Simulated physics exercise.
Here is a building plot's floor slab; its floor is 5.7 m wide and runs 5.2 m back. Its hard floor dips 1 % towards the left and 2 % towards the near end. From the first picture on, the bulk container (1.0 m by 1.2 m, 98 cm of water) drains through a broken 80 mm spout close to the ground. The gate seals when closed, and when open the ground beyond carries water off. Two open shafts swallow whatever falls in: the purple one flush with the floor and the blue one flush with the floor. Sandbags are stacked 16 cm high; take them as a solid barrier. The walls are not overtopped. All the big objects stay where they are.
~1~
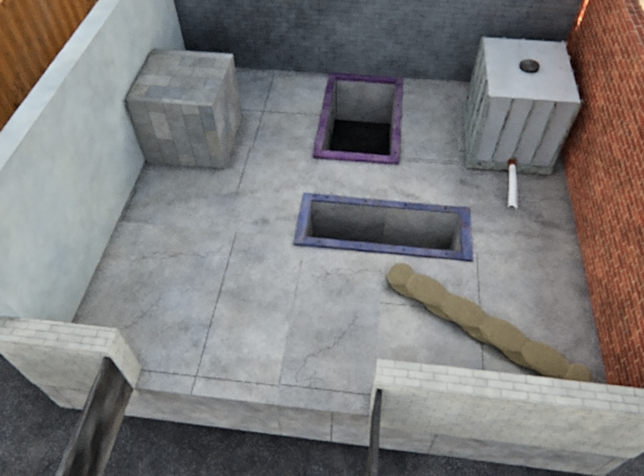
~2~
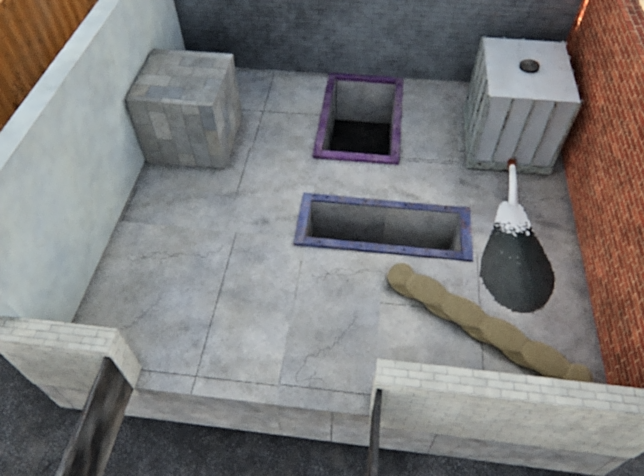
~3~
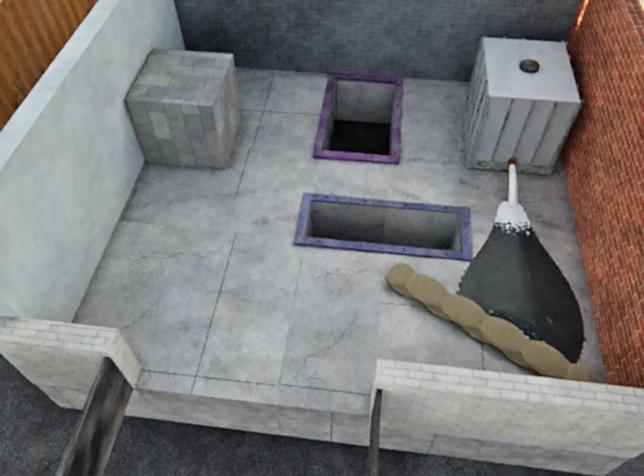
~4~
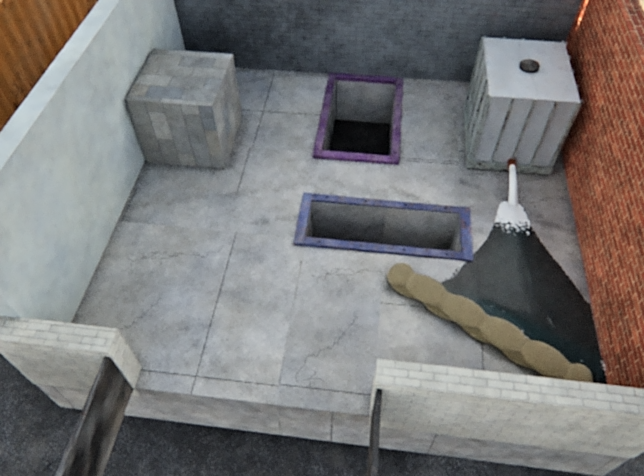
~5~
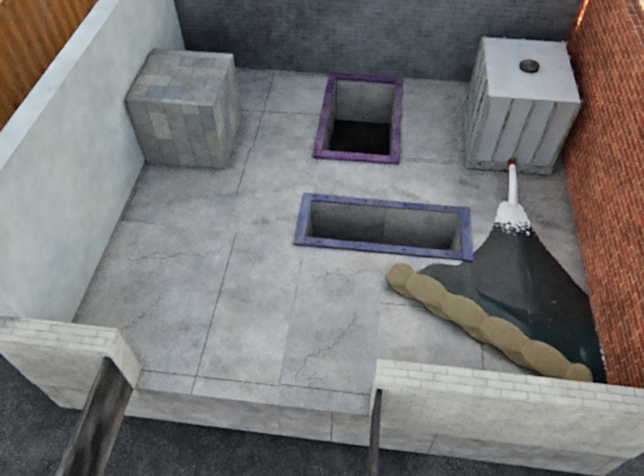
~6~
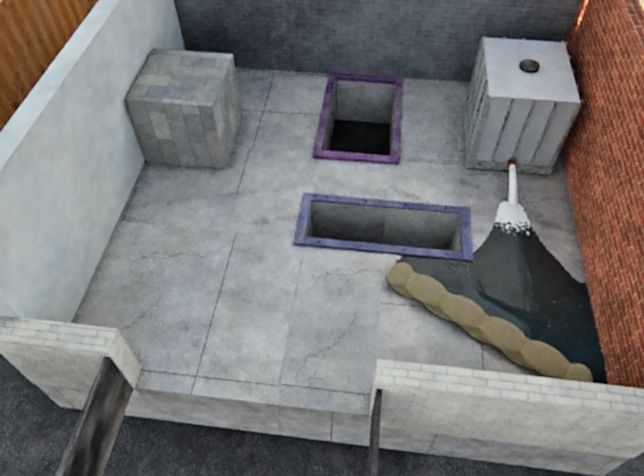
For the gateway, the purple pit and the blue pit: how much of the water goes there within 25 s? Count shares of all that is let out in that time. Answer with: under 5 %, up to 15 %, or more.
Shares: The gateway takes above 15 %; the purple pit takes under 5 %; the blue pit takes above 15 %.
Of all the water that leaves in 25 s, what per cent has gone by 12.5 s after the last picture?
Some 45 per cent by then.
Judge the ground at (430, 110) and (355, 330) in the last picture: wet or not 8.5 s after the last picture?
In that order: Dry, wet.
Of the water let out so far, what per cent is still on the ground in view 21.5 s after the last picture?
Some 42 per cent remains.
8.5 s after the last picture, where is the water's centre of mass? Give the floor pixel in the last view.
Around (483, 308).
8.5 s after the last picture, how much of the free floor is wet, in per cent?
Near 30 per cent is wet.
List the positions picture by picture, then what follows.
The jet has just started at (513, 177); the ground is still dry, in the first picture.
From the spout at (513, 177) the water has spread over 0.8 m2; its tip is at (517, 308), and it is 1.2 cm deep on average, in the second picture.
From the spout at (513, 177) the water has spread over 1.5 m2; its tip is at (570, 363), and it is 1.1 cm deep on average, in the third picture.
The jet leaves at (513, 177); the sheet reaches a hidden place, 3.1 m away, and wets 1.8 m2, in the fourth picture.
The jet leaves at (513, 177); the sheet reaches a hidden place, 3.4 m away, and wets 2.0 m2, in the fifth picture.
The jet leaves at (513, 177); the sheet reaches a hidden place, 3.4 m away, and wets 2.3 m2, in the sixth picture.
Then, 1.5 s after the last picture water covers 15 % of the floor and is deepest (7 cm) near (538, 344); gone so far, the gateway 0 %, the purple pit 0 %, the blue pit 1 %.
Then, 4.5 s after the last picture water covers 20 % of the floor and is deepest (8 cm) near (591, 350); gone so far, the gateway 0 %, the purple pit 0 %, the blue pit 3 %.
Then, 8.5 s after the last picture water covers 30 % of the floor and is deepest (10 cm) near (519, 327); gone so far, the gateway 3 %, the purple pit 0 %, the blue pit 9 %.
Then, 12.5 s after the last picture water covers 30 % of the floor and is deepest (11 cm) near (519, 327); gone so far, the gateway 9 %, the purple pit 0 %, the blue pit 16 %.
Then, 21.5 s after the last picture water covers 35 % of the floor and is deepest (10 cm) near (519, 327); gone so far, the gateway 23 %, the purple pit 0 %, the blue pit 34 %.
